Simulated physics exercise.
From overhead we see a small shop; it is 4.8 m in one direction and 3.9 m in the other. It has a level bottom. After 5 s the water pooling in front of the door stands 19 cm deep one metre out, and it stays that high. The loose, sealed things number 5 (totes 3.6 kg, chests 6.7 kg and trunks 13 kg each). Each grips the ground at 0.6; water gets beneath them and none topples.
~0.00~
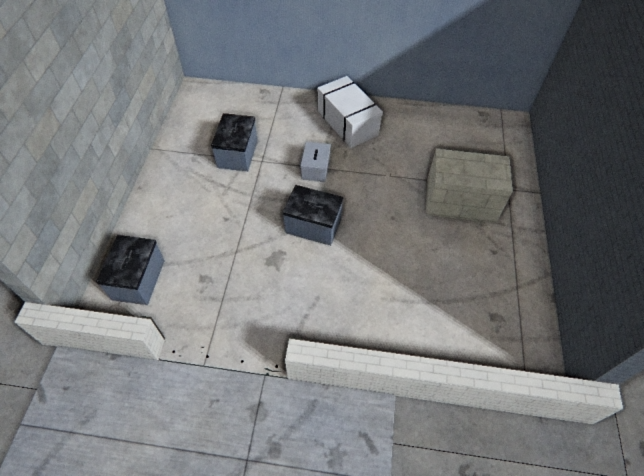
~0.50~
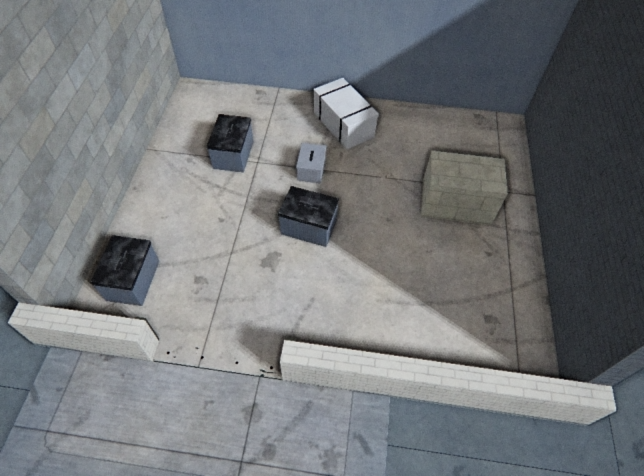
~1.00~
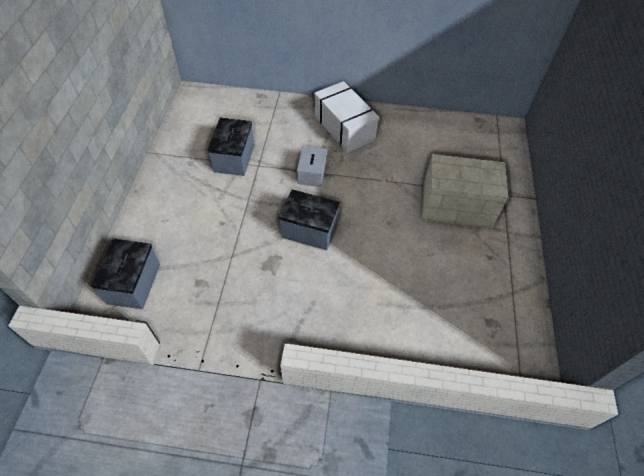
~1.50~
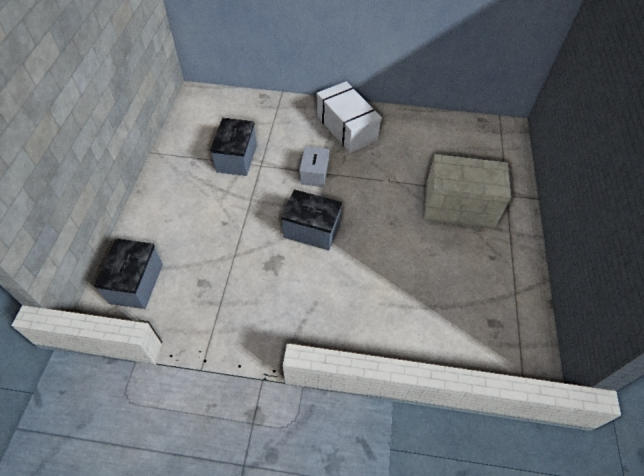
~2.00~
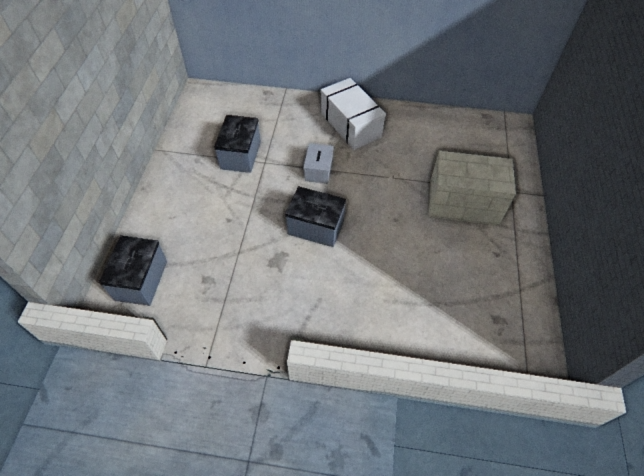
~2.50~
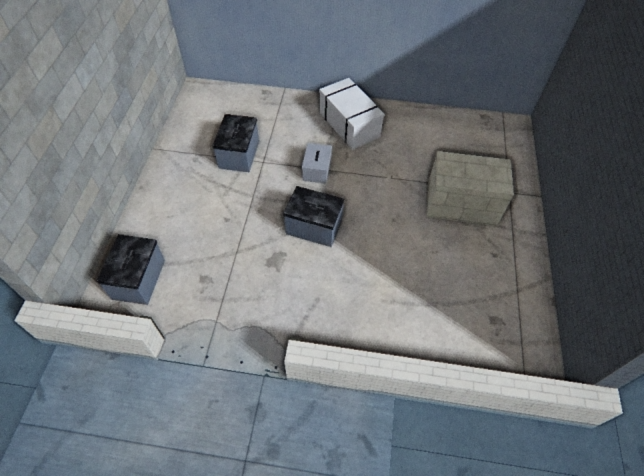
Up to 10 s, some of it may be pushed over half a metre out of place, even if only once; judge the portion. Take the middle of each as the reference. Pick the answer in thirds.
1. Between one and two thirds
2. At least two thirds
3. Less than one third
Answer: 2.
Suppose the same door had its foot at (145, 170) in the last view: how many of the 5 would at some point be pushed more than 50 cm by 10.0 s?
Count: 4.
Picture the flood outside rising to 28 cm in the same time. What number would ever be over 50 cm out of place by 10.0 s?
The answer would then be 4.
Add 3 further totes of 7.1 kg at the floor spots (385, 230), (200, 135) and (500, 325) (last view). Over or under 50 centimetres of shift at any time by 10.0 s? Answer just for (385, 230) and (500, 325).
The first: Falls below it. The second: Falls below it.
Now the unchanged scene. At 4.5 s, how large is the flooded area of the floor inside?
Some 4.5 m2.
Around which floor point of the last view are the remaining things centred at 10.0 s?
Somewhere near (354, 150).
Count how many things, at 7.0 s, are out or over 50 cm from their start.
By that point, 2.
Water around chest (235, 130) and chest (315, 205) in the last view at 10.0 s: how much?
Close to 10 and 8 centimetres.
After 3.5 s 0 of 5 are over 50 cm from their spots; 0 afloat.
After 4.5 s 0 of 5 are over 50 cm from their spots; 0 afloat.
After 7.0 s 2 of 5 are over 50 cm from their spots; 1 afloat.
After 10.0 s 4 of 5 are over 50 cm from their spots, and 4 have been at some point; 5 afloat.
